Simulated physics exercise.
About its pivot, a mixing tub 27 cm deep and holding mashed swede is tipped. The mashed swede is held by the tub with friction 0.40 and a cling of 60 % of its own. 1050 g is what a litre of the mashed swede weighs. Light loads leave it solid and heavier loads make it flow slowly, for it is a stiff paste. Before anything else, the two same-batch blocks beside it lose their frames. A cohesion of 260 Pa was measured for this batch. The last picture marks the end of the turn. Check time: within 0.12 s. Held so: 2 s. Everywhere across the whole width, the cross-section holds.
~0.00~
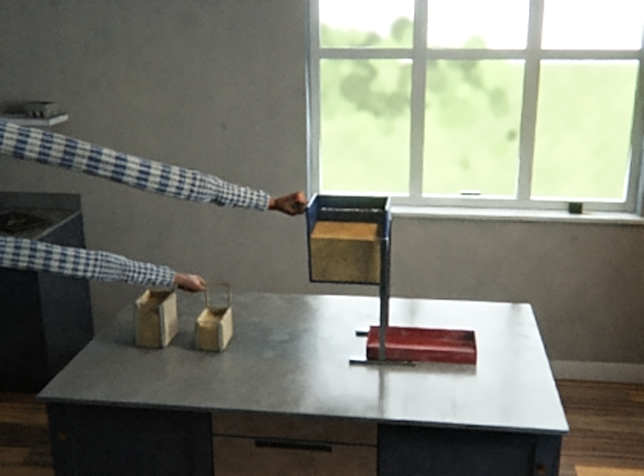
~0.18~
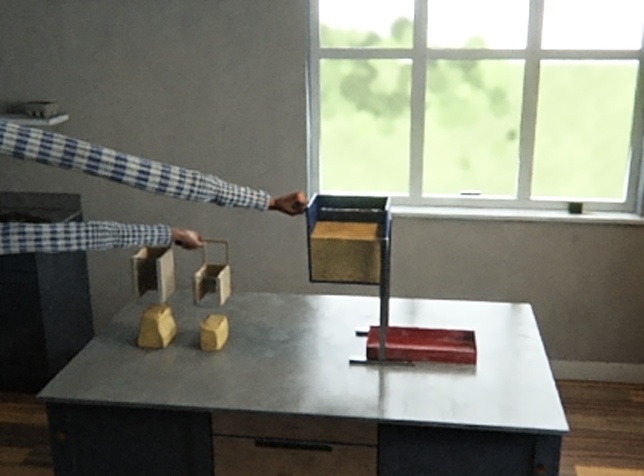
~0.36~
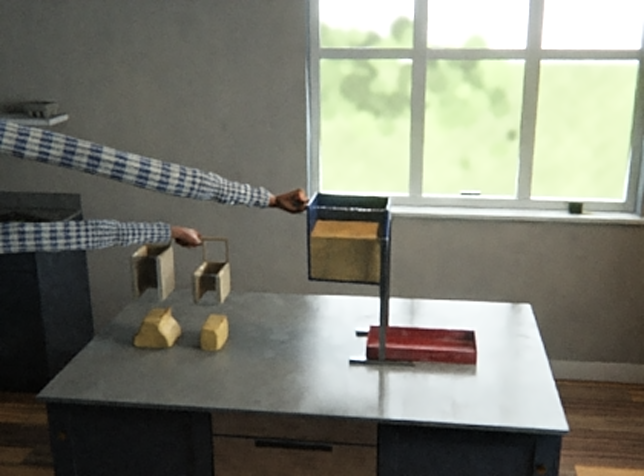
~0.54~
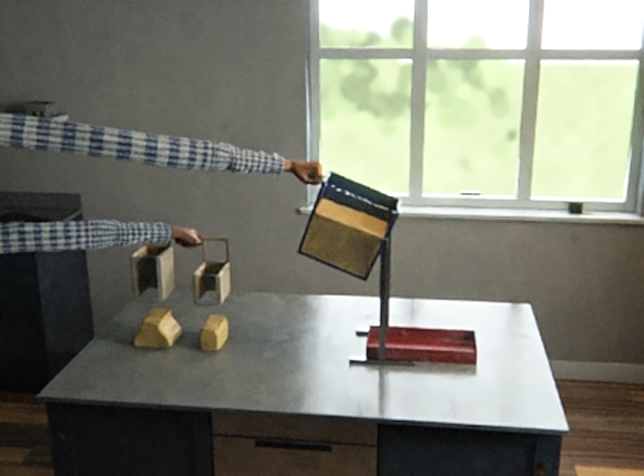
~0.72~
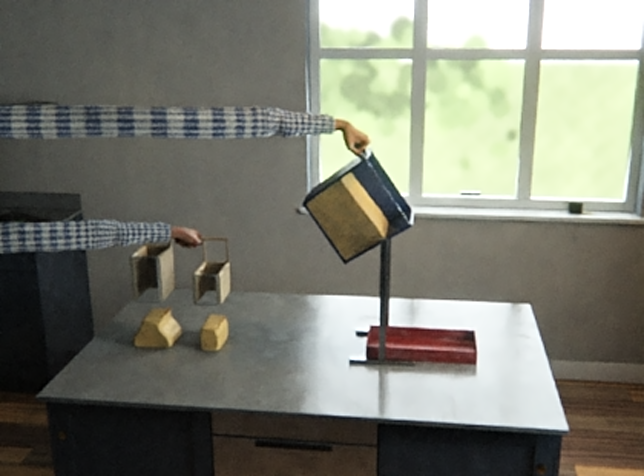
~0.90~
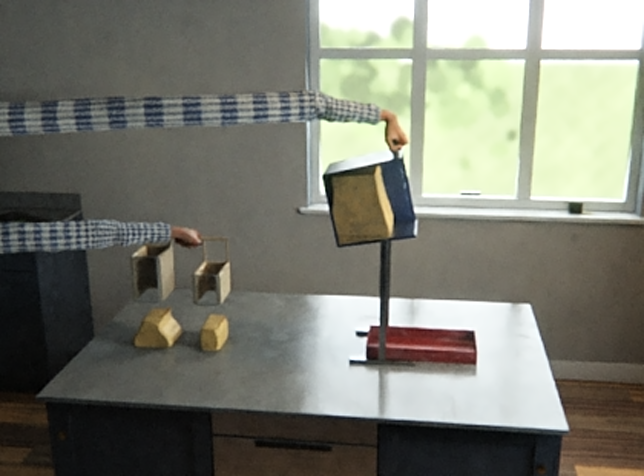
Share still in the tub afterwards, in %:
Around 76 %.
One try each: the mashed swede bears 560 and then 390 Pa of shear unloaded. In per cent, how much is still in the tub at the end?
Try one gives 100 per cent, try two gives 100 per cent.
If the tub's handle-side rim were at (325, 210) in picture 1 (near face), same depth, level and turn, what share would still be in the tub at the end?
Close to 100 per cent would still be in the tub.
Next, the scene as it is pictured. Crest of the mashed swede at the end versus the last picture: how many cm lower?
11 cm or so.
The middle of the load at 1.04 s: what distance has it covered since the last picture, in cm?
I'd estimate roughly 4 centimetres.
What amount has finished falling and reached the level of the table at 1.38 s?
I'd say close to 0 per cent of it.
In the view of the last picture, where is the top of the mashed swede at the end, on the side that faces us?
Peak location: Approx. (370, 204).
By 1.04 s, the tub is at 78 degrees and holds 100 %.
By 1.21 s, the tub is at 78 degrees and holds 89 %.
By 1.38 s, the tub is at 78 degrees and holds 79 %.
By 1.55 s, the tub is at 78 degrees and holds 77 %.
By 2.90 s, at the end, the tub is at 78 degrees and holds 76 %.
